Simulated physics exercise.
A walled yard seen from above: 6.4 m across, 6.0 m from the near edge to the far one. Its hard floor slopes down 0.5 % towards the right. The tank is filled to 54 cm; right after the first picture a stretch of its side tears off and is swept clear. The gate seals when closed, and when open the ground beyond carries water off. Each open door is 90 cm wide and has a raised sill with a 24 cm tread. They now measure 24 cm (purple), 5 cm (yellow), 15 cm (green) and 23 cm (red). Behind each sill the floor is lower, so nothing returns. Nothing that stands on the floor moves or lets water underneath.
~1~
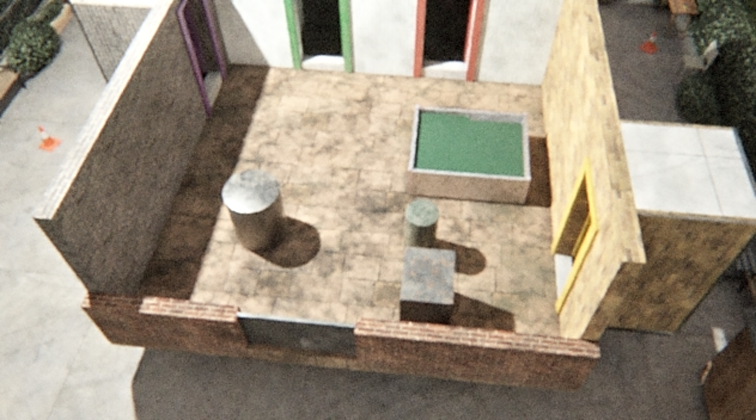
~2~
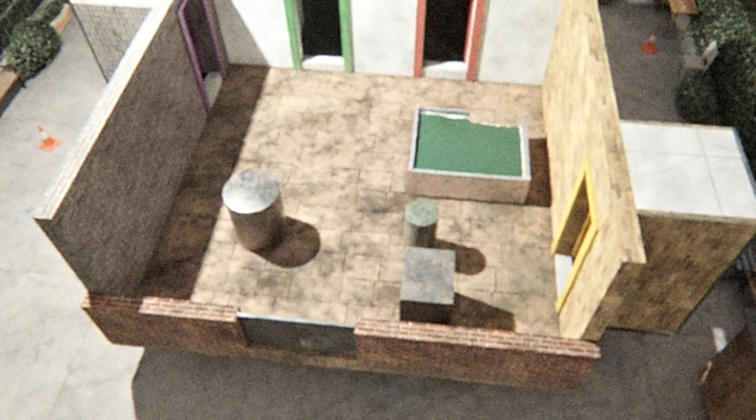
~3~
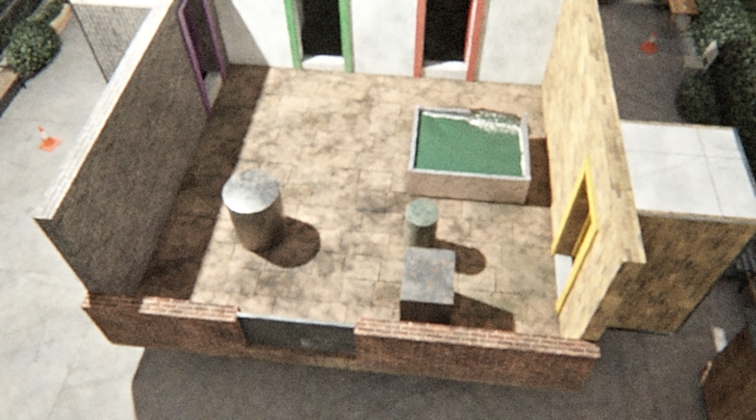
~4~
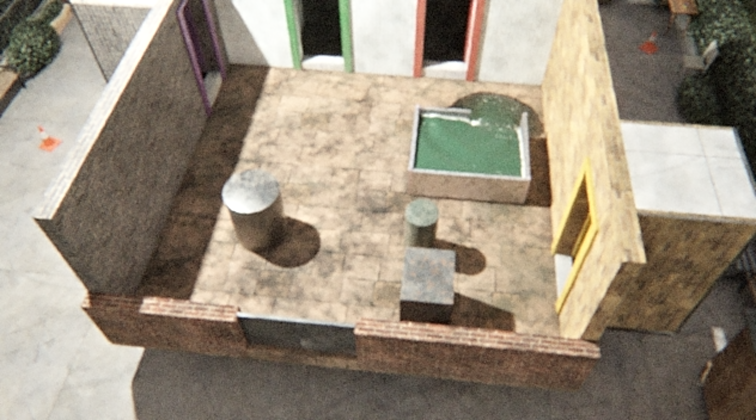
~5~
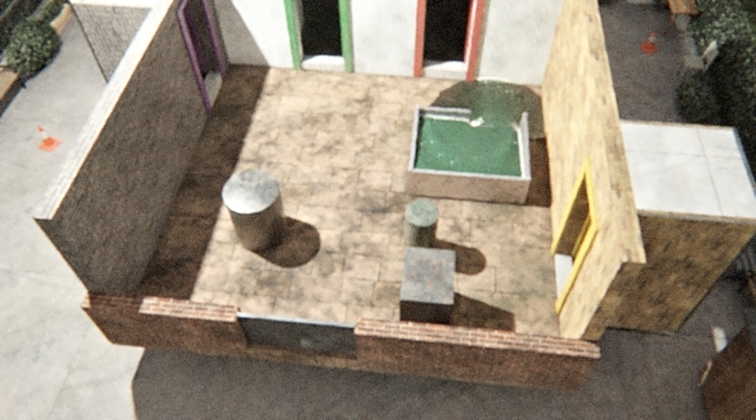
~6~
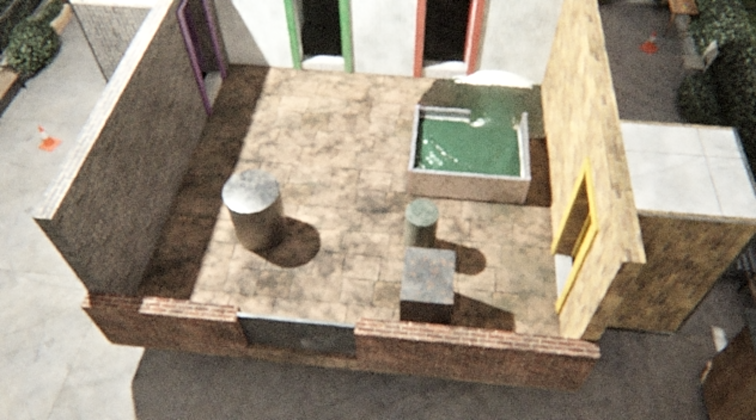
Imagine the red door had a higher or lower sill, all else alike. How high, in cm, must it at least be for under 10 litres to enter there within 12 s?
At least 17 cm or so.
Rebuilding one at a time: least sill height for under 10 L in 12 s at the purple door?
Roughly 9.5 cm at purple.
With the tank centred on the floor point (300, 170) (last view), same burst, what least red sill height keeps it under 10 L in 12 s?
Some 10.0 cm.
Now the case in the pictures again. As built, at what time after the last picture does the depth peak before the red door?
At about 1.6 s.
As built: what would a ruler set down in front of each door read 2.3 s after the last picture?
In cm: Purple 0, yellow 0, green 5, red 17.
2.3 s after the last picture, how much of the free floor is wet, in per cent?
About 30 per cent.
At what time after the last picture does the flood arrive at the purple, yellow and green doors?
Purple 2.8 s, yellow 2.8 s, green 1.3 s.
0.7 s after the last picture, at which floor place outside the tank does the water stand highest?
Around (537, 86).
Then, 0.7 s after the last picture water covers 10 % of the floor, deepest (44 cm) near (537, 86); 17 cm at the red door, 0 litres in over its 23 cm sill.
Then, 2.3 s after the last picture water covers 30 % of the floor, deepest (24 cm) near (539, 111); 17 cm at the red door, 0 litres in over its 23 cm sill.
Then, 11.3 s after the last picture water covers 95 % of the floor, deepest (8 cm) near (392, 348); 4 cm at the red door, 0 litres in over its 23 cm sill.
At the red door as built, the water peaked near 19 cm, 1.5 s after the last picture.
Run again over the same 12 s with other heights there, 23 litres in over 14 cm, 4 litres over 19 cm. The limit of 10 litres is kept from about 17 cm up.
